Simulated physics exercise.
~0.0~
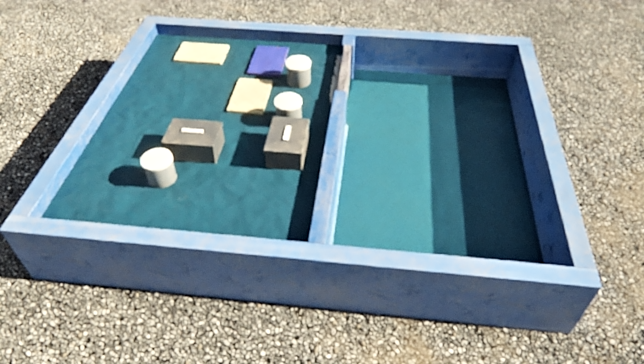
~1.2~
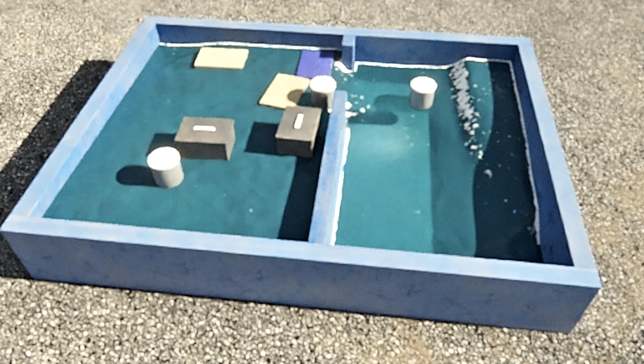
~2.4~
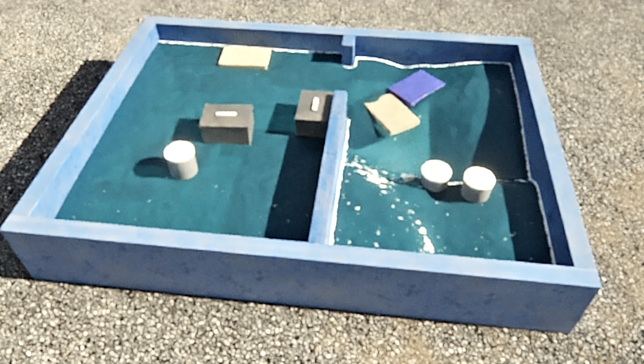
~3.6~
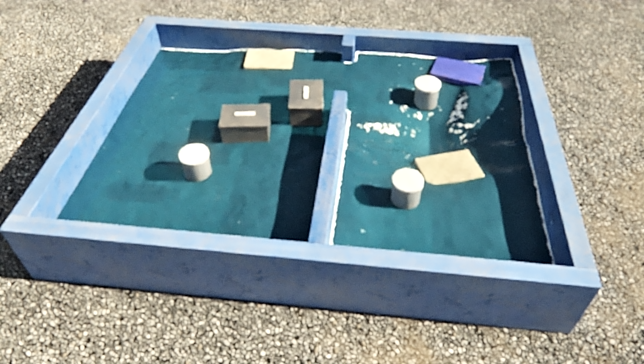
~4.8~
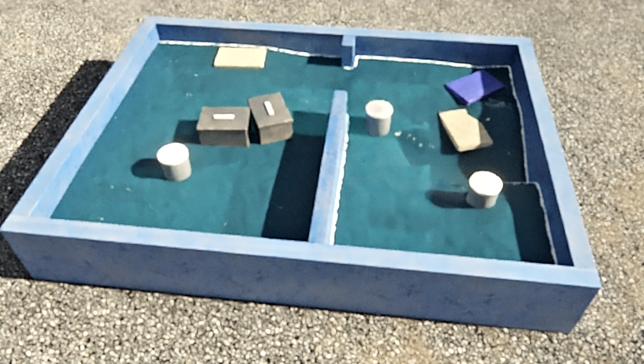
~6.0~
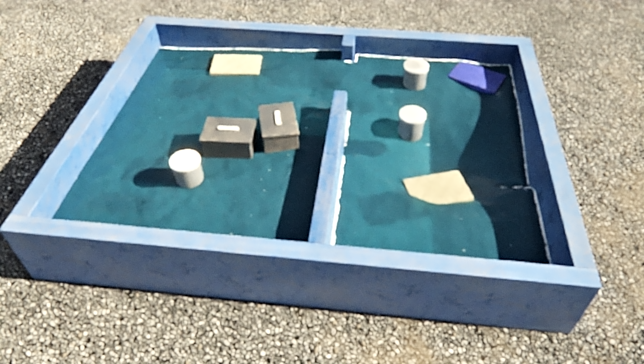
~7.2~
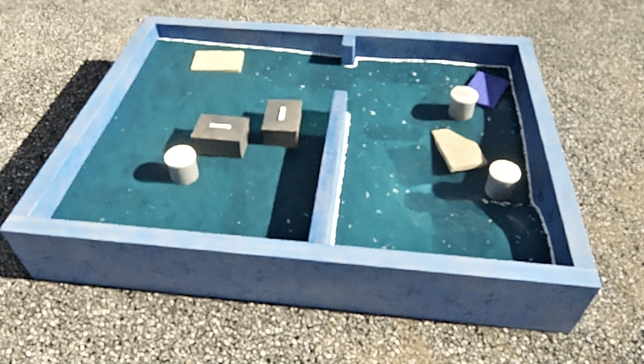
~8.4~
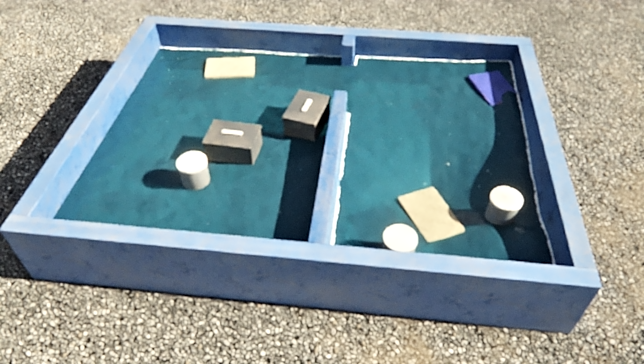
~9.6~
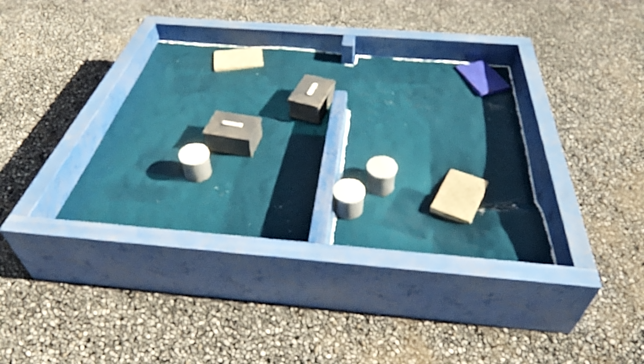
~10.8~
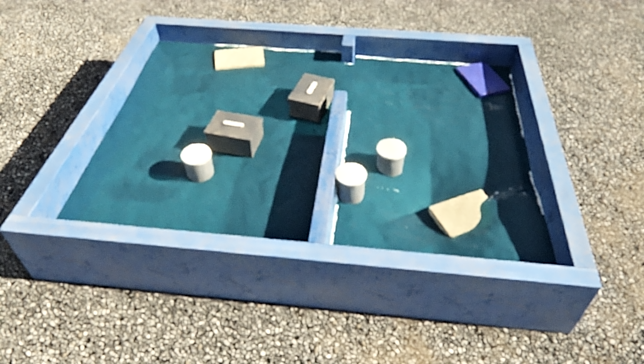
On sunlit gravel, a blue-walled basin is split by a dividing wall, with cream and blue slabs, white cylinders and two dark boxes gathered in the left part. Water pours through a gap at the back of the wall and foams across the right part. A cylinder sweeps through first, then the blue slab, a cream slab and another cylinder follow. The blue slab drifts to the far right corner while the others circle nearby. At the end, it rests there, the cream slab floats near the front, and two cylinders sit beside the divider, with the boxes still left.
